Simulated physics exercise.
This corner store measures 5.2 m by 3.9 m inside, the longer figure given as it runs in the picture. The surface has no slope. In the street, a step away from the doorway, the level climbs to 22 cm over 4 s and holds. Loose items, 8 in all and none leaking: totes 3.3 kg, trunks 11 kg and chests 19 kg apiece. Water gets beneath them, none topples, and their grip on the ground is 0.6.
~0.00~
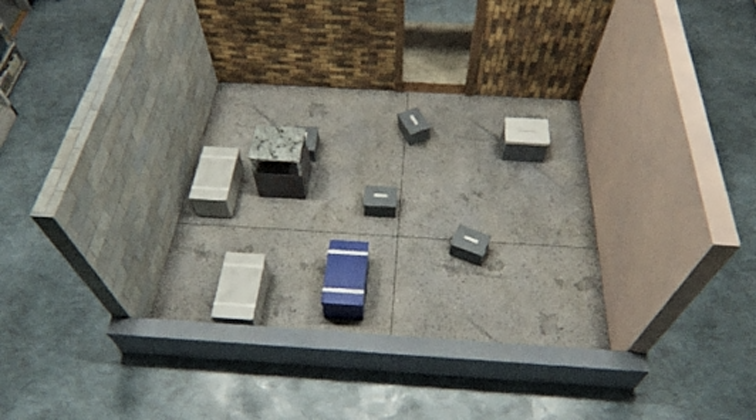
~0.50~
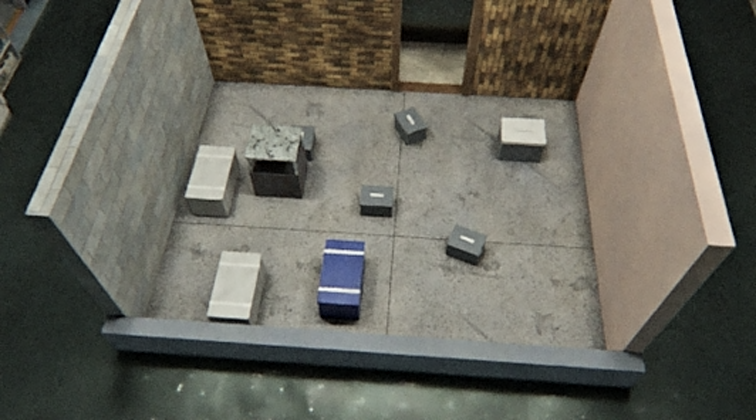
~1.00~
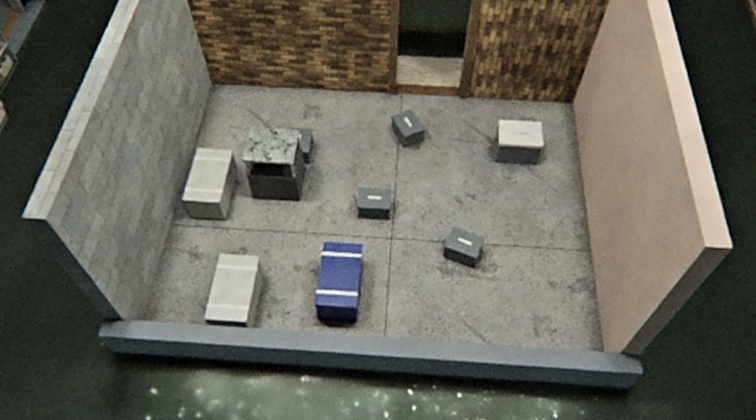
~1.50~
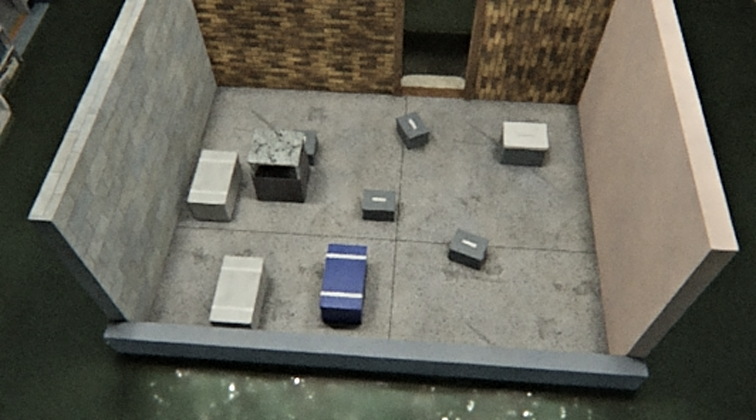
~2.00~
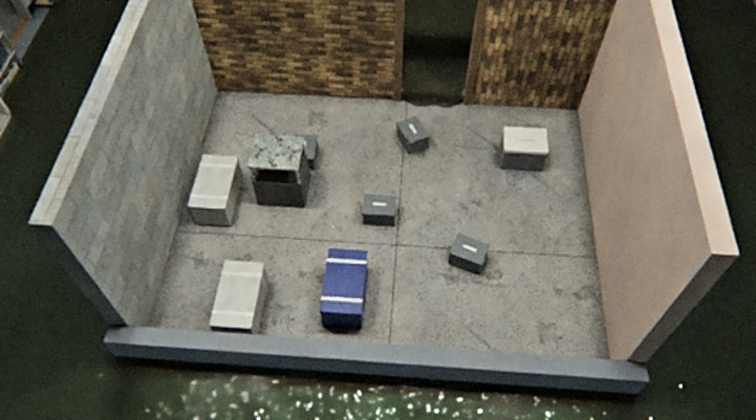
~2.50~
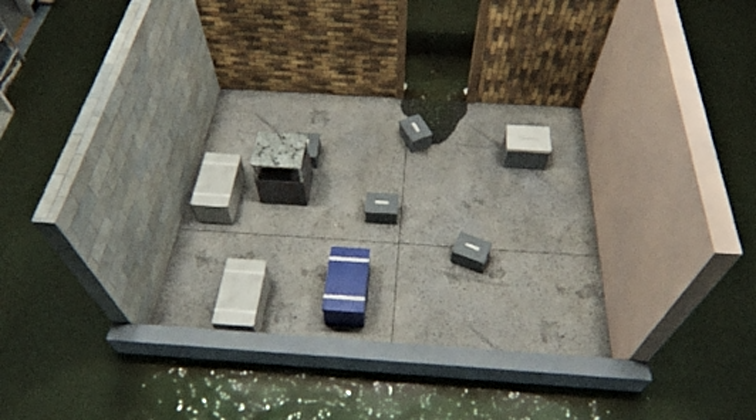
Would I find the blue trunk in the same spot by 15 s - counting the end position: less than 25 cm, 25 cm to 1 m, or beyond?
The blue trunk ends far away.
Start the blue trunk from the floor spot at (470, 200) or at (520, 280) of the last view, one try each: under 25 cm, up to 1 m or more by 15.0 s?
In that order: It travels far; it gets carried off.
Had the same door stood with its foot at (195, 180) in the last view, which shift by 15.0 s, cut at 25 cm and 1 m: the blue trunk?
Then the blue trunk gets carried off.
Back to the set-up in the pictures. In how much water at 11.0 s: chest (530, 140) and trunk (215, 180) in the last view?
Roughly 6 and 4 cm.
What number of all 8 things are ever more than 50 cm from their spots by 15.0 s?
6 of them.
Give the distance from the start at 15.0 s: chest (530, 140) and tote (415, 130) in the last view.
In that order: 0 cm, 250 cm.
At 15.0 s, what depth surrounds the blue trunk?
About 9 cm.
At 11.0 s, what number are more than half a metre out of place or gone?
5 of them.
After 3.5 s the blue trunk is near (347, 278), 0.0 m from its start, aground; 0 afloat.
After 6.8 s the blue trunk is near (344, 286), 0.1 m from its start, afloat; 4 afloat.
After 11.0 s the blue trunk is near (265, 295), 0.9 m from its start, afloat; 5 afloat.
After 15.0 s the blue trunk is near (204, 221), 1.8 m from its start, afloat; 7 afloat.
